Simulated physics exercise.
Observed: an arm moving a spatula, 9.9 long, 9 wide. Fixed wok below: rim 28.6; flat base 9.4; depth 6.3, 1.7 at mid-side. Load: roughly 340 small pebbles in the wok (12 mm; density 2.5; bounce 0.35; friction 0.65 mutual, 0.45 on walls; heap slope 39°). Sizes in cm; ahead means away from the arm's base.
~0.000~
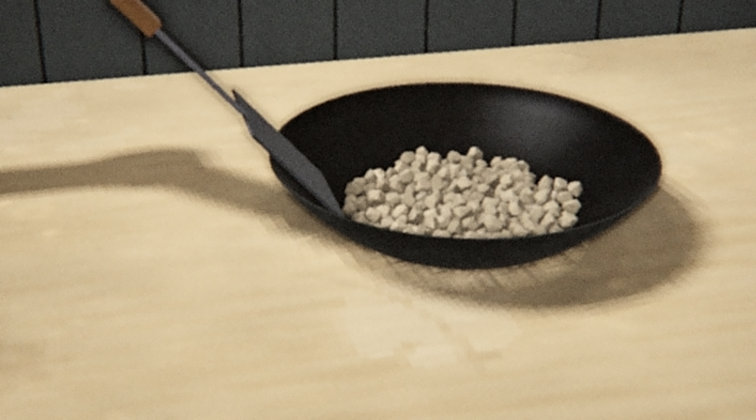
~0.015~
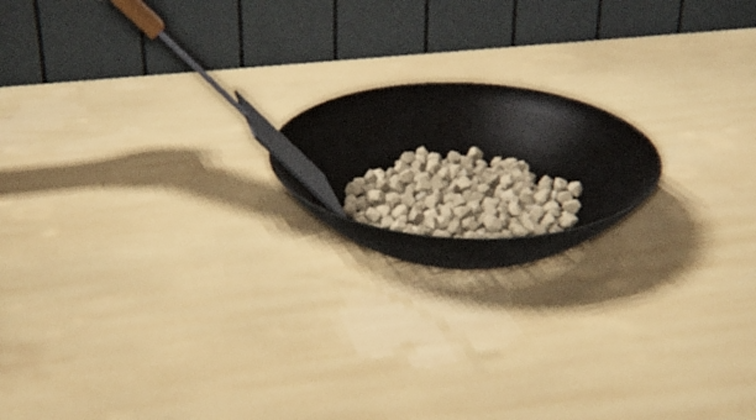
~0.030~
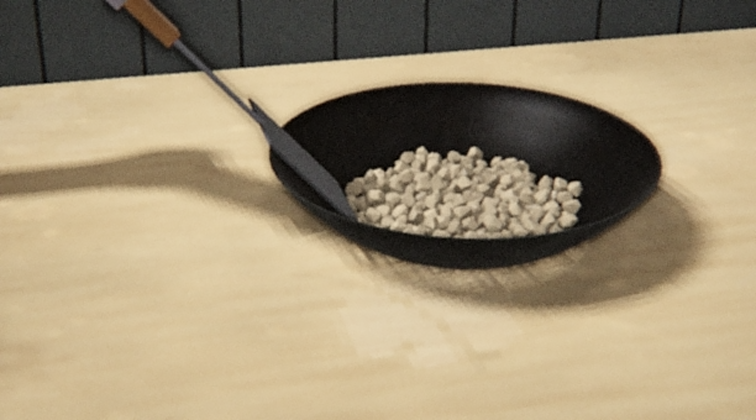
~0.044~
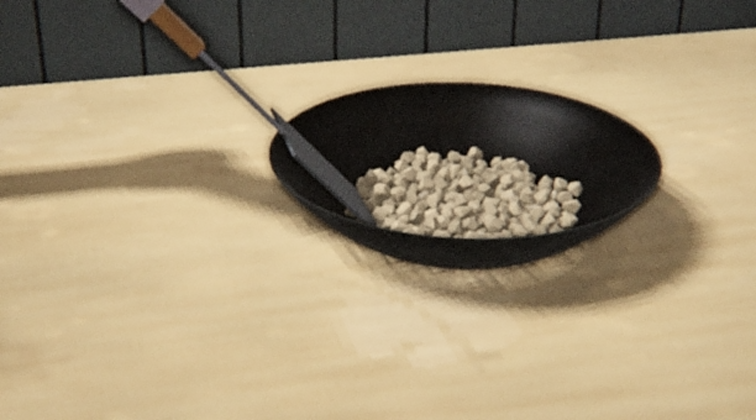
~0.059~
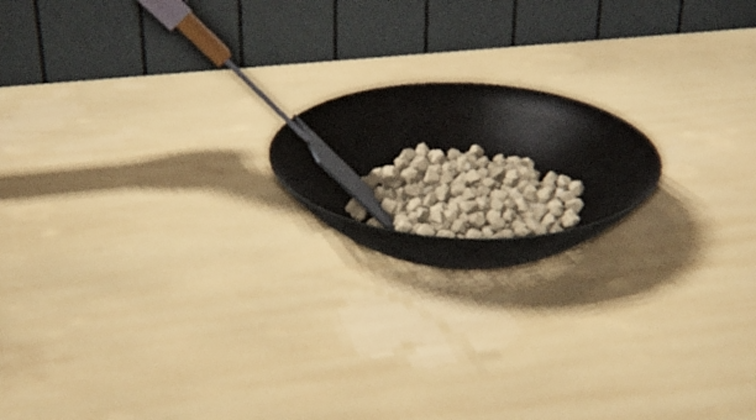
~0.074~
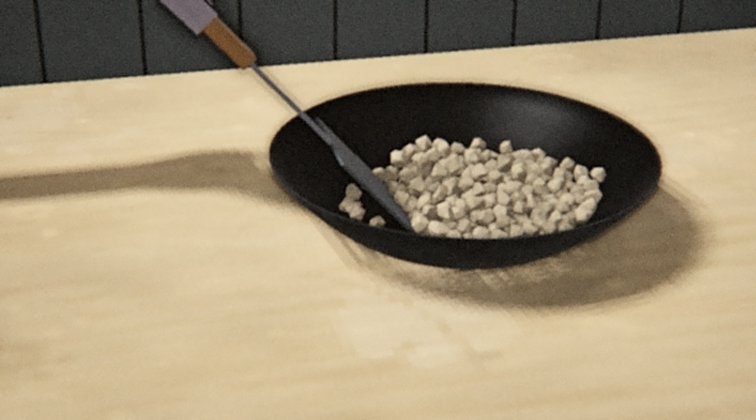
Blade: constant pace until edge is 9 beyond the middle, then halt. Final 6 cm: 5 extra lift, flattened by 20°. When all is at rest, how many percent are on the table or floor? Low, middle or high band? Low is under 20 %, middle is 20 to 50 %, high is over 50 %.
Middle band.
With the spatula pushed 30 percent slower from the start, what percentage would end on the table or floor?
About 20 %.
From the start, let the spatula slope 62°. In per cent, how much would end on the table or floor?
I'd expect near 40 percent then.
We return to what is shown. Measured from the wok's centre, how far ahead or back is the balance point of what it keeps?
Roughly 5.5 centimetres ahead.
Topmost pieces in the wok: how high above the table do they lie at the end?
About 7.0 centimetres.
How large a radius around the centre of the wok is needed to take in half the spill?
I reckon close to 30 centimetres.
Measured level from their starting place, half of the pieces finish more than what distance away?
I'd put it at close to 9 centimetres.
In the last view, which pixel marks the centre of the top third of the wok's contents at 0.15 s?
It is centred close to (578, 154).
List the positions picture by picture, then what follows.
The first picture shows spatula top edge at (242, 111), sloping 49°; upper third of the load around (465, 198), from x 350 to 575, top at y 155; 339 in the wok.
The second picture shows spatula top edge at (244, 113), sloping 49°; upper third of the load around (465, 198), from x 350 to 575, top at y 155.
The third picture shows spatula top edge at (259, 121), sloping 49°; upper third of the load around (465, 198), from x 350 to 575, top at y 155.
The fourth picture shows spatula top edge at (282, 131), sloping 49°; upper third of the load around (464, 197), from x 355 to 575, top at y 155.
The fifth picture shows spatula top edge at (306, 137), sloping 49°; upper third of the load around (469, 191), from x 355 to 575, top at y 150.
The sixth picture shows spatula top edge at (329, 140), sloping 49°; upper third of the load around (479, 184), from x 345 to 600, top at y 145; 339 in the wok.
By 0.11 s, sloping 49°, highest piece 9 above the table; 339 in the wok.
By 0.15 s, sloping 43°, highest piece 10 above the table; 333 in the wok, 6 on the blade or in flight.
By 0.37 s, sloping 29°, highest piece 27 above the table; 226 in the wok, 50 on the table or floor, 63 on the blade or in flight.
By 1.42 s, sloping 29°, highest piece 7 above the table; 226 in the wok, 113 on the table or floor.
Final count, 226 in the wok, 113 on the table or floor. That is 33 % on the table or floor.
